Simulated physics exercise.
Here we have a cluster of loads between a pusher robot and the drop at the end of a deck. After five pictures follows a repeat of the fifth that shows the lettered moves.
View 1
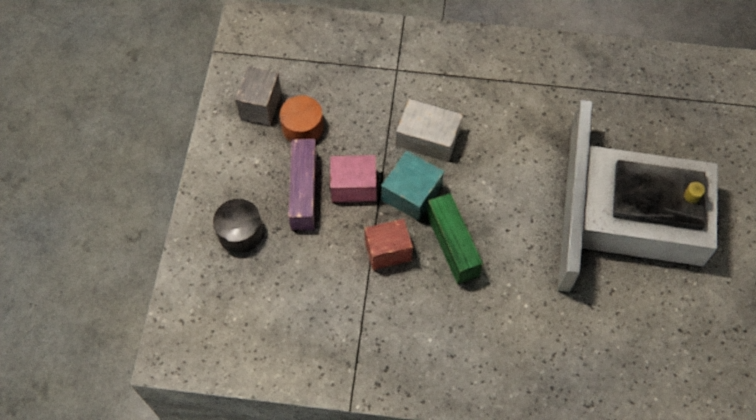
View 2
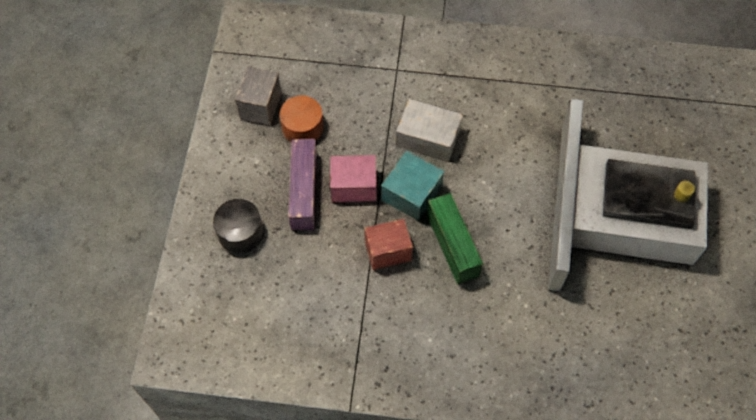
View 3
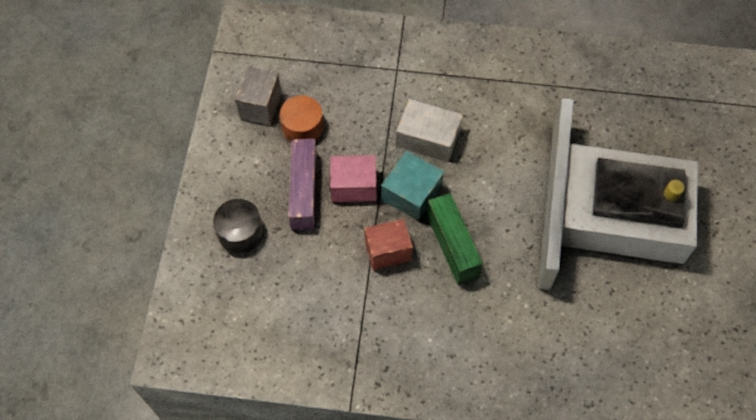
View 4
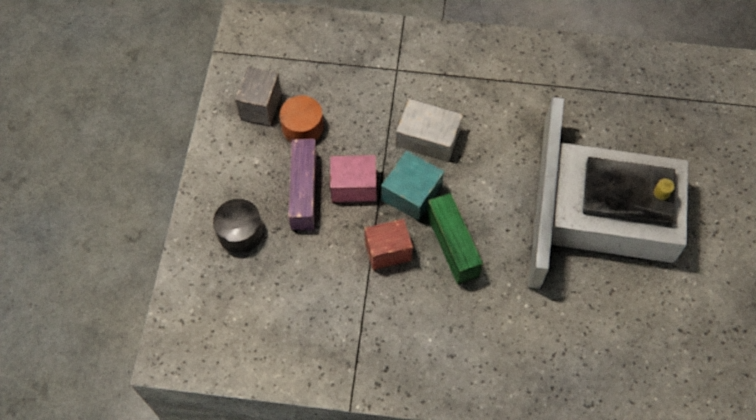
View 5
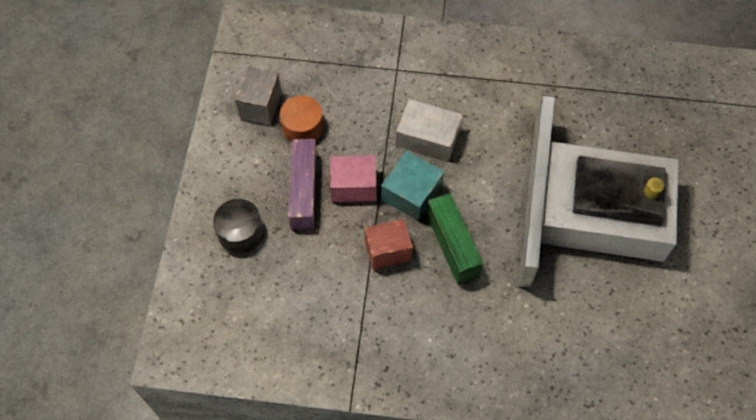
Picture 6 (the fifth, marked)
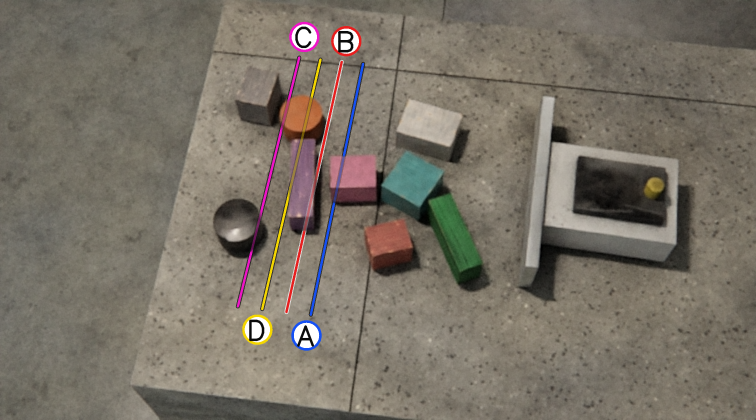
We see a cluster of colourful blocks, an orange disc and a dark round object on a speckled grey deck, while a white robot with a wide front plate slides slowly left toward them; the loads stay still.
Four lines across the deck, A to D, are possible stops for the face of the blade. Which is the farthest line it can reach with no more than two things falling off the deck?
No third one falls up to C.
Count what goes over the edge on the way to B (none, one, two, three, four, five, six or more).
The count is none.
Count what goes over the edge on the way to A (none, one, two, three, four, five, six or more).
In all, none.
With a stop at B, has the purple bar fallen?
By then, no.
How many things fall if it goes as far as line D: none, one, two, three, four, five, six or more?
The count is none.
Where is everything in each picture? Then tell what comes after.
Robot (653, 192); pink crate (353, 179); white crate (429, 130), in the first picture.
Robot (643, 191); purple bar (303, 184), in the second picture.
Robot (632, 190); red crate (389, 244), in the third picture.
Robot (623, 189); turquoise crate (412, 186), in the fourth picture.
Robot (613, 188); grey crate (259, 96); pink crate (353, 179); white crate (429, 130), in the fifth picture.
On the marked copy, A at (339, 181); B at (316, 179); C at (271, 174); D at (293, 176).
With C. Early on, robot (513, 177); white crate (415, 131); red crate (378, 241).
Further on, robot (416, 167); grey crate (250, 95); purple bar (236, 189).
At the end, robot (341, 159); black canister (168, 218); orange canister (203, 122); none fallen.
As for the rest, A is within the limit but short; B is within the limit but short; D is within the limit but short.
